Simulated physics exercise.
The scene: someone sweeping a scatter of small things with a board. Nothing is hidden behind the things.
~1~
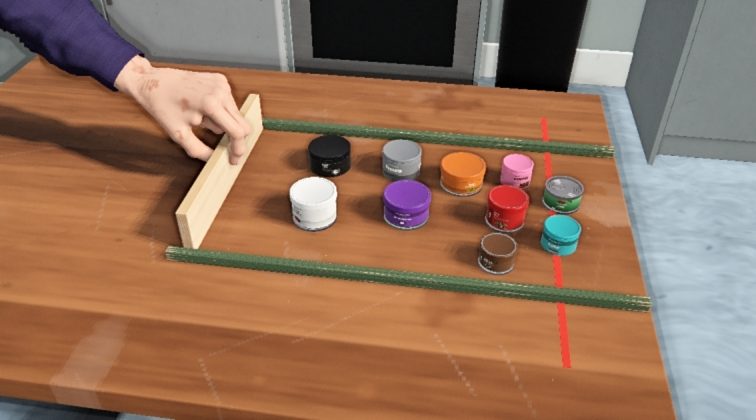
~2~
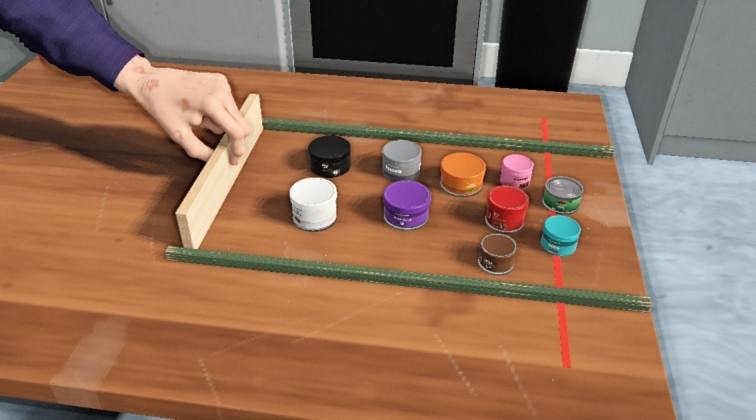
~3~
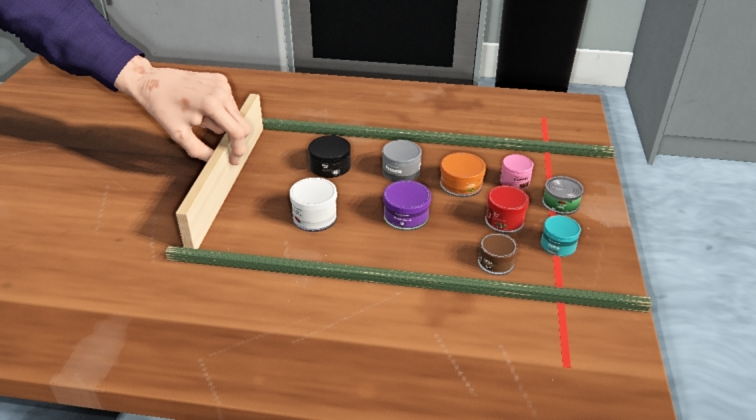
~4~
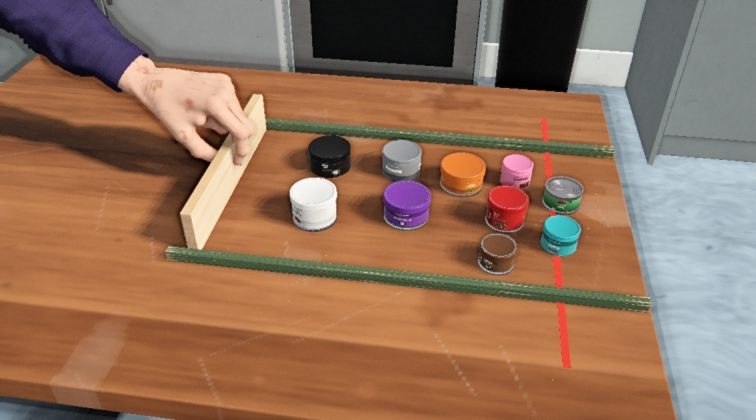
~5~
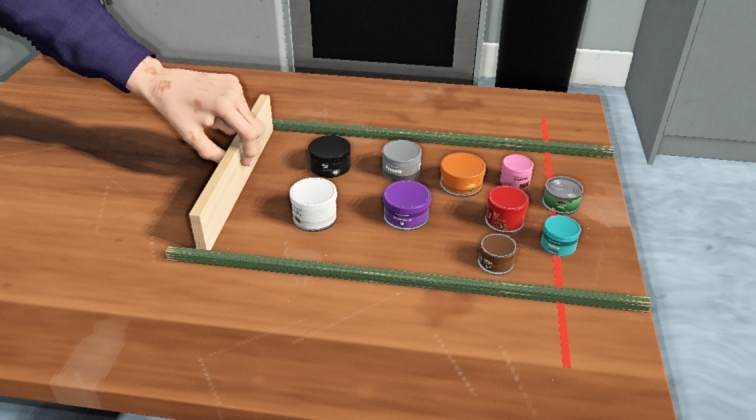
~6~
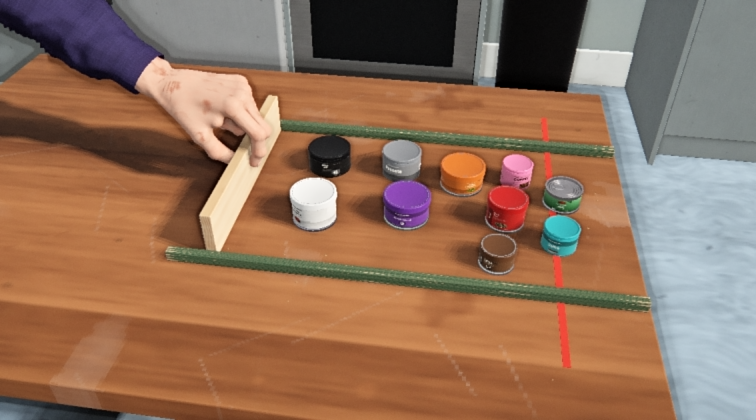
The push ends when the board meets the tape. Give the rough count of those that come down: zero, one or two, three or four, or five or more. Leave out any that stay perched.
The number that fall off is one or two.
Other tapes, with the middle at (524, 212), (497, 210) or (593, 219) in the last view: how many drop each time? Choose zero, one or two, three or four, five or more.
In that order: Zero; no fall at all; more than four.
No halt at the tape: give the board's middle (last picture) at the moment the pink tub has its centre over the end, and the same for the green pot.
Its middle is around (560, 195) and around (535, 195).
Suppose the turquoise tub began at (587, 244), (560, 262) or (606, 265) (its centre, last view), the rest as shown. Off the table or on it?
The turquoise tub is kept; is kept; stays on.
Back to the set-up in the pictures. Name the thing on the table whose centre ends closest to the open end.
The pink tub.
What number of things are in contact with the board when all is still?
The number is 4.
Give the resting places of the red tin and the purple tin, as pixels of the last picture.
About (619, 231), and the other about (579, 213).
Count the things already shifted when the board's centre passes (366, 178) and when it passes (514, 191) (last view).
First 5, then 10.
Soon after, none off yet; green pot at rest near (563, 196); turquoise tub at rest near (560, 236); pink tub at rest near (516, 173).
In the end, the number that fall off is one or two; gone, green pot.
